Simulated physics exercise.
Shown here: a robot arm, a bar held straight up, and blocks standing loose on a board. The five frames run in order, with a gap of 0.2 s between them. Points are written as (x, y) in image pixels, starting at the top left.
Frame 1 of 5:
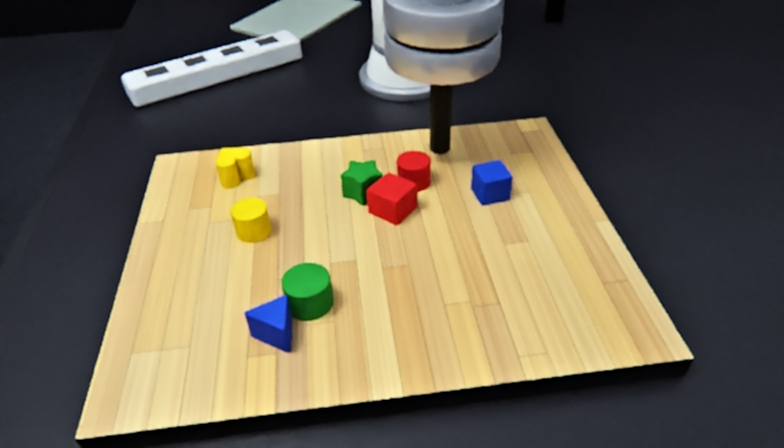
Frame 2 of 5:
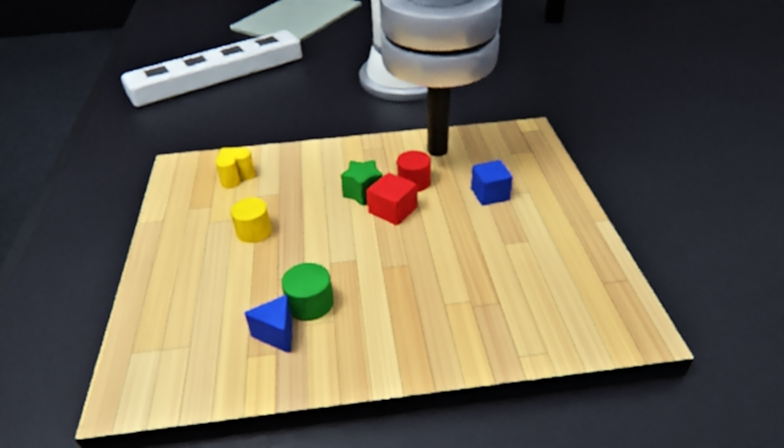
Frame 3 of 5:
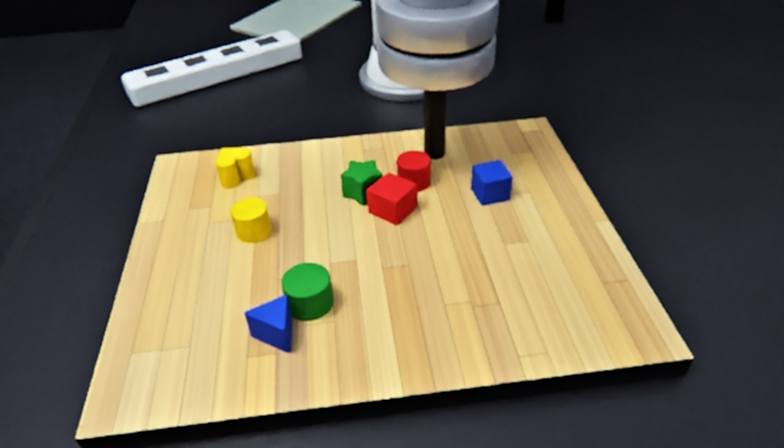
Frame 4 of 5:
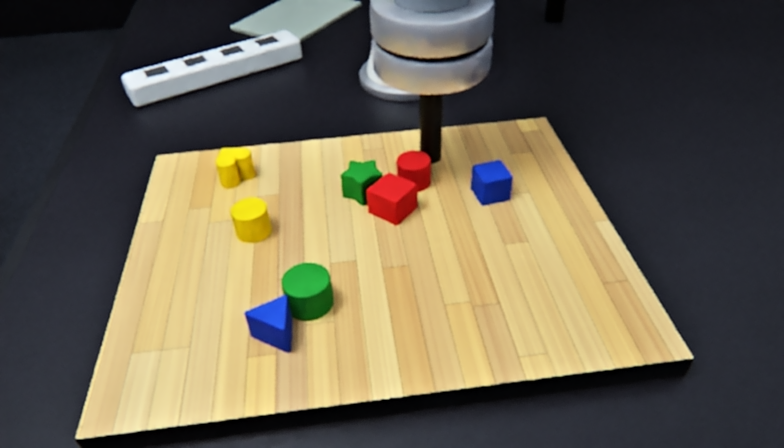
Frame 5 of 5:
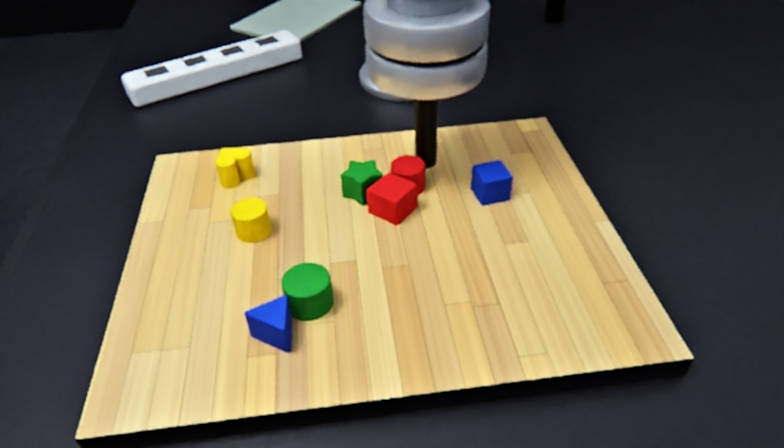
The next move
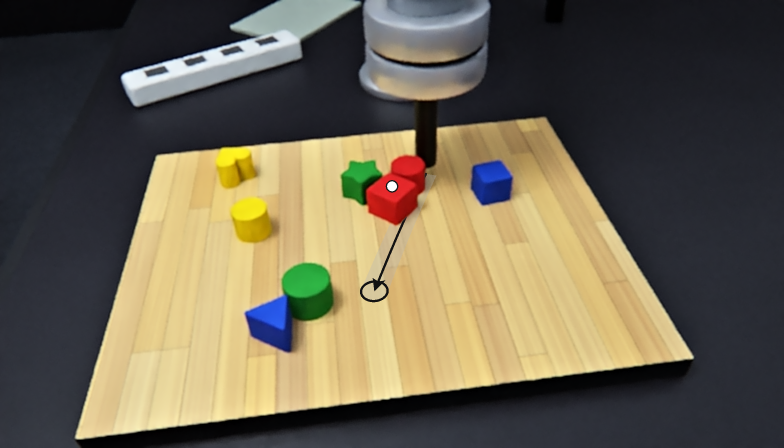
Robot arm easing a dark upright bar slightly left and nearer, nudging the red disc beside still coloured blocks on a wooden board.
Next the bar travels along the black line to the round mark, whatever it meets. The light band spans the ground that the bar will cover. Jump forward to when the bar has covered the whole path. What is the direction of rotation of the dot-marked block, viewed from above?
It makes a counterclockwise turn.
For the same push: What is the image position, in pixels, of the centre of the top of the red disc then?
It should be at about (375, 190).
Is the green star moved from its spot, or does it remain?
If the bar follows that path, the green star ends up shifted.
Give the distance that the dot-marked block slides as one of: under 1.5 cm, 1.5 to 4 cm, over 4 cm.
Travel: Beyond 4 cm.
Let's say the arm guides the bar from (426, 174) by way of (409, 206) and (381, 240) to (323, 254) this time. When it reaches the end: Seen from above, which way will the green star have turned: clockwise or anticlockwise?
From overhead, clockwise.
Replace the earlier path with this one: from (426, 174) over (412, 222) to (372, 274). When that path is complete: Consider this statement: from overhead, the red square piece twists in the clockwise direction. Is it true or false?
That is false.
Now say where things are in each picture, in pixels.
In the first picture, tip of the bar at (440, 149), middles of tops, green disc at (306, 279), green star at (362, 170), red square piece at (392, 186), red disc at (414, 159).
In the second picture, bar at (438, 151), nothing pushed.
In the third picture, bar at (435, 154), nothing pushed.
In the fourth picture, bar at (431, 158), nothing pushed.
In the fifth picture, bar at (426, 163), green disc at (306, 279), green star at (362, 170), red square piece at (392, 186), red disc at (408, 164).
The line goes in a line from (426, 174) to (374, 291); the dot is on the red square piece.
What follows on the original path. One third of the way, bar at (410, 196); green star at (352, 172), turned 35° clockwise; red square piece at (364, 210), turned 30° anticlockwise; red disc at (380, 187).
Two thirds of the way, bar at (392, 235); green star at (351, 172), turned 40° clockwise; red square piece at (360, 213), turned 30° anticlockwise; red disc at (375, 190).
At the end, bar at (373, 279); green disc unmoved; green star at (351, 172), turned 40° clockwise; red square piece at (360, 214), turned 30° anticlockwise; red disc at (375, 190).
